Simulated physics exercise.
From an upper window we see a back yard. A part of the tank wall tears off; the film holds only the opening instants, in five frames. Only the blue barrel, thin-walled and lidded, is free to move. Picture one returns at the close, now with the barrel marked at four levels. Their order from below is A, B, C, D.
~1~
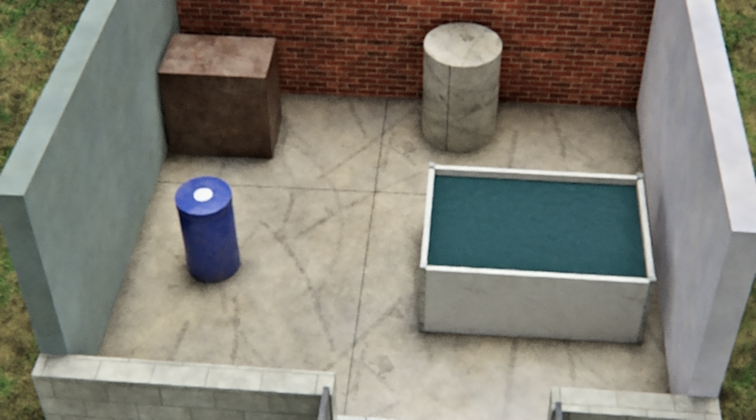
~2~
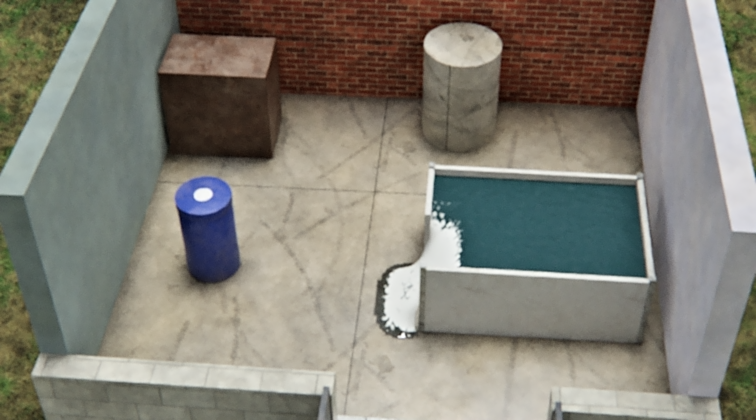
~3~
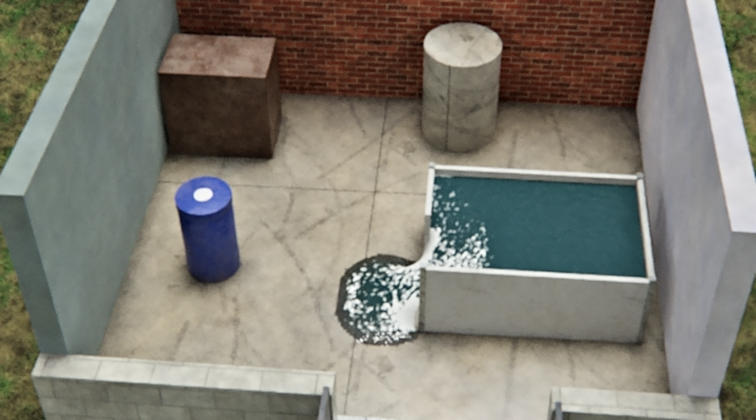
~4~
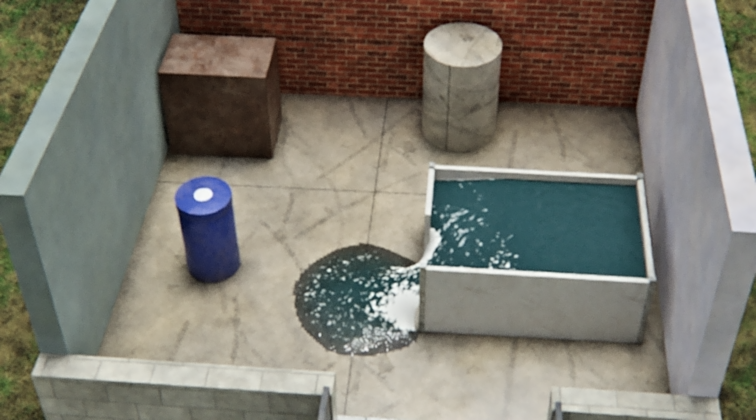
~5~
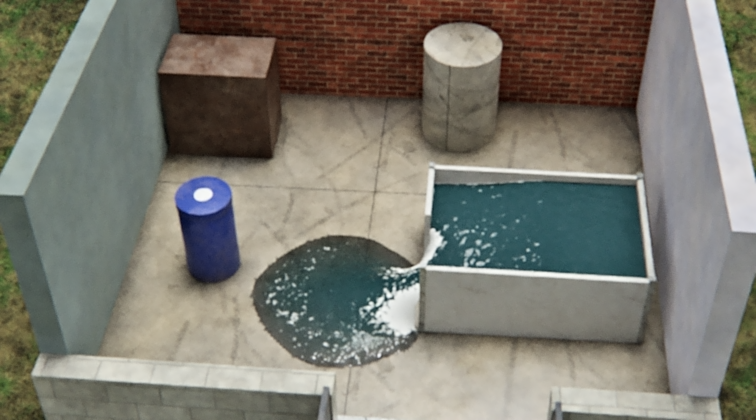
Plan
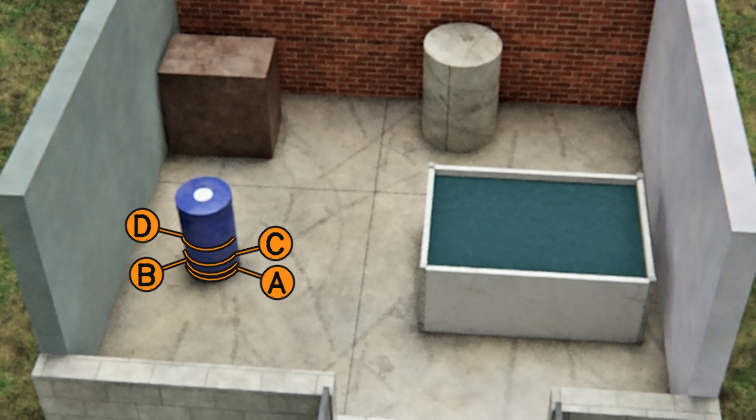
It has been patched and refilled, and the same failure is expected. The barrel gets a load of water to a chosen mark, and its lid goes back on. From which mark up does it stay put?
I would pick line D.
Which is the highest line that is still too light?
That is line C.
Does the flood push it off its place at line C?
Yes.
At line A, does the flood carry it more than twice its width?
Yes, it does.
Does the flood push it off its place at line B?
Yes.
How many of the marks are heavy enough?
One of them.
On the marked copy, A at (208, 279); B at (208, 274); C at (206, 265); D at (204, 249); from the bottom up A, B, C, D.
Choosing A, it is pushed about 5 times its own width away.
Choosing B, it is pushed about 4 times its own width away.
Choosing C, it is pushed about its own width away.
Choosing D, it does not move.
